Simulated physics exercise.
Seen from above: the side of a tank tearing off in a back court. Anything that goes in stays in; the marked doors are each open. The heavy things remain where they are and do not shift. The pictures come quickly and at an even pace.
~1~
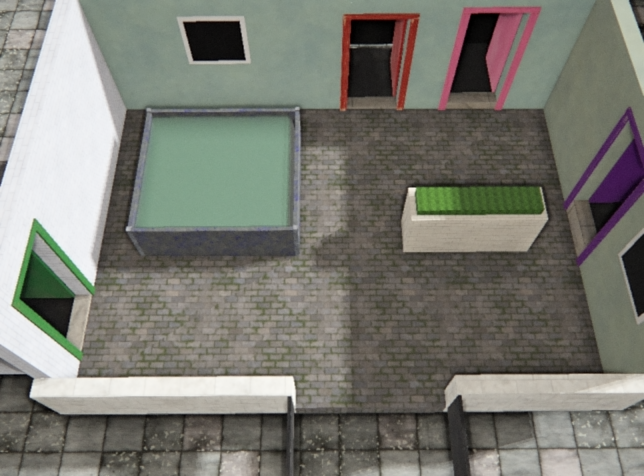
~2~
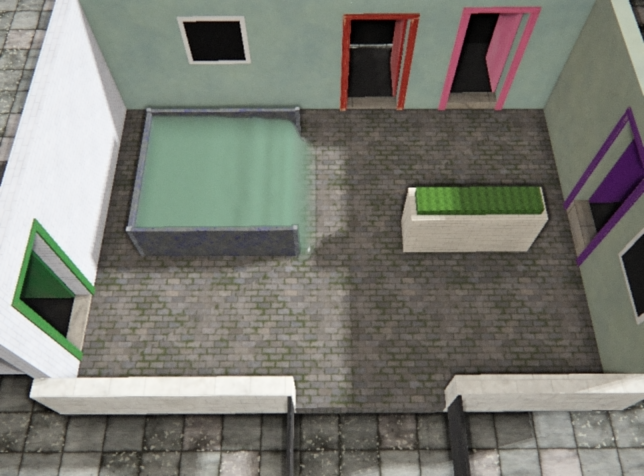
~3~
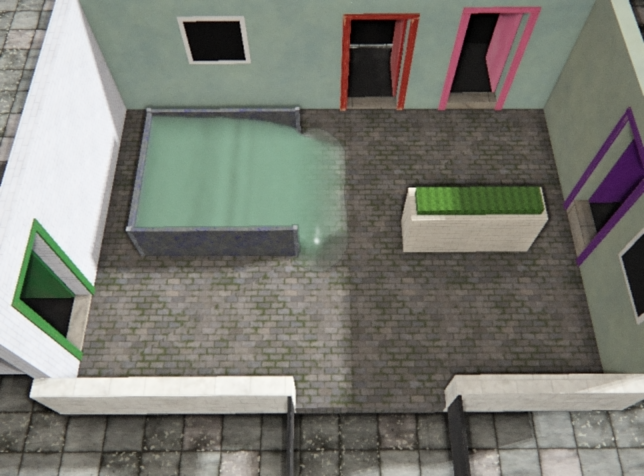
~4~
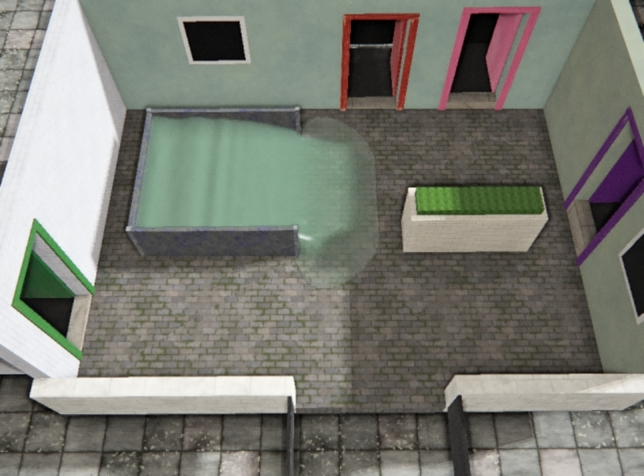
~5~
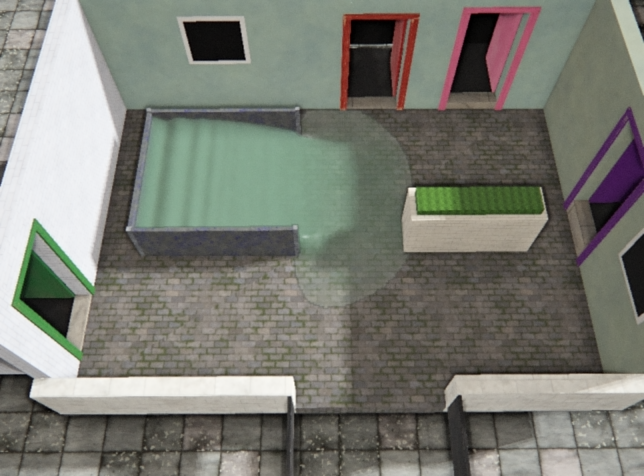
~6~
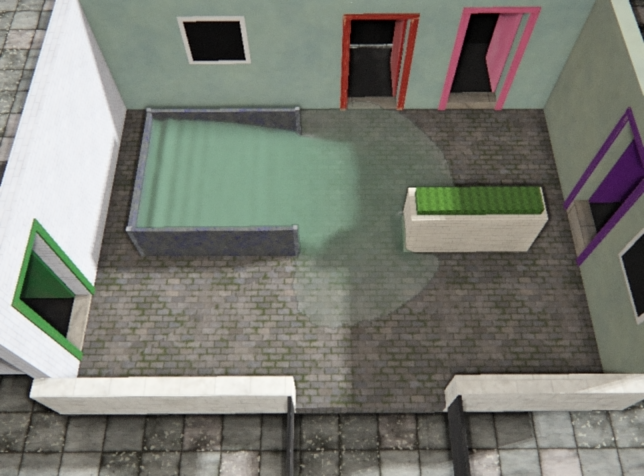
A tank's right side gives way and green water pours out, spreading across the paved court.
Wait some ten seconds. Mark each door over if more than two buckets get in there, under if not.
Pink door - over; purple door - under; red door - over; green door - over.
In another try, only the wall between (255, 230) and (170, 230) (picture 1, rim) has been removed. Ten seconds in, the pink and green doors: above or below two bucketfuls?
Pink door: Falls short; green door: Exceeds the limit.
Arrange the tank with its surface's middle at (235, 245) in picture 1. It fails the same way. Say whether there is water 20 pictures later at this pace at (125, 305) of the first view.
Answer: Untouched.
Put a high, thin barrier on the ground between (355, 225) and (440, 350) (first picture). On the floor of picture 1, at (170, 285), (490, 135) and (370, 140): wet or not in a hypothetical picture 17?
Results in sequence: Bone-dry / swamped / swamped.
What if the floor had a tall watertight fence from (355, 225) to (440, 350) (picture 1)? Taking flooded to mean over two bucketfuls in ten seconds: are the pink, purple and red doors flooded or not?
Note - pink door: Above the line; purple door: Below the line; red door: Above the line.
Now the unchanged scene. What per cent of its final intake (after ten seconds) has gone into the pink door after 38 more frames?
Some 100 per cent.
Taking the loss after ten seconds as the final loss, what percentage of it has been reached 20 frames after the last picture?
Approximately 25 in a hundred, I think.
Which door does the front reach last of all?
It's the green-painted one.
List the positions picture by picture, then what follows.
The first frame shows the water tank at (219, 169) is whole and still.
In the second frame, the front is at (303, 256), out from the gap at (296, 186).
In the third frame, water pours out at (296, 187) and has run to (323, 266).
In the fourth frame, the front is at (334, 280), out from the gap at (296, 188).
In the fifth frame, water pours out at (296, 188) and has run to (399, 262).
In the sixth frame, the front is at (441, 158), out from the gap at (296, 188).
A moment on, water covers 45 % of the floor; the pink door wet at the sill, nothing in, the purple door wet at the sill, nothing in, the red door under two buckets in, the green door not reached.
Next, water covers 60 % of the floor; the pink door wet at the sill, nothing in, the purple door wet at the sill, nothing in, the red door over two buckets in, the green door not reached.
Then, water covers 60 % of the floor; the pink door over two buckets in, the purple door wet at the sill, nothing in, the red door over two buckets in, the green door not reached.
Later, water covers 70 % of the floor; the pink door far over two buckets in, the purple door wet at the sill, nothing in, the red door far over two buckets in, the green door not reached.
In the end, water covers 95 % of the floor; the pink door far over two buckets in, the purple door wet at the sill, nothing in, the red door far over two buckets in, the green door over two buckets in.
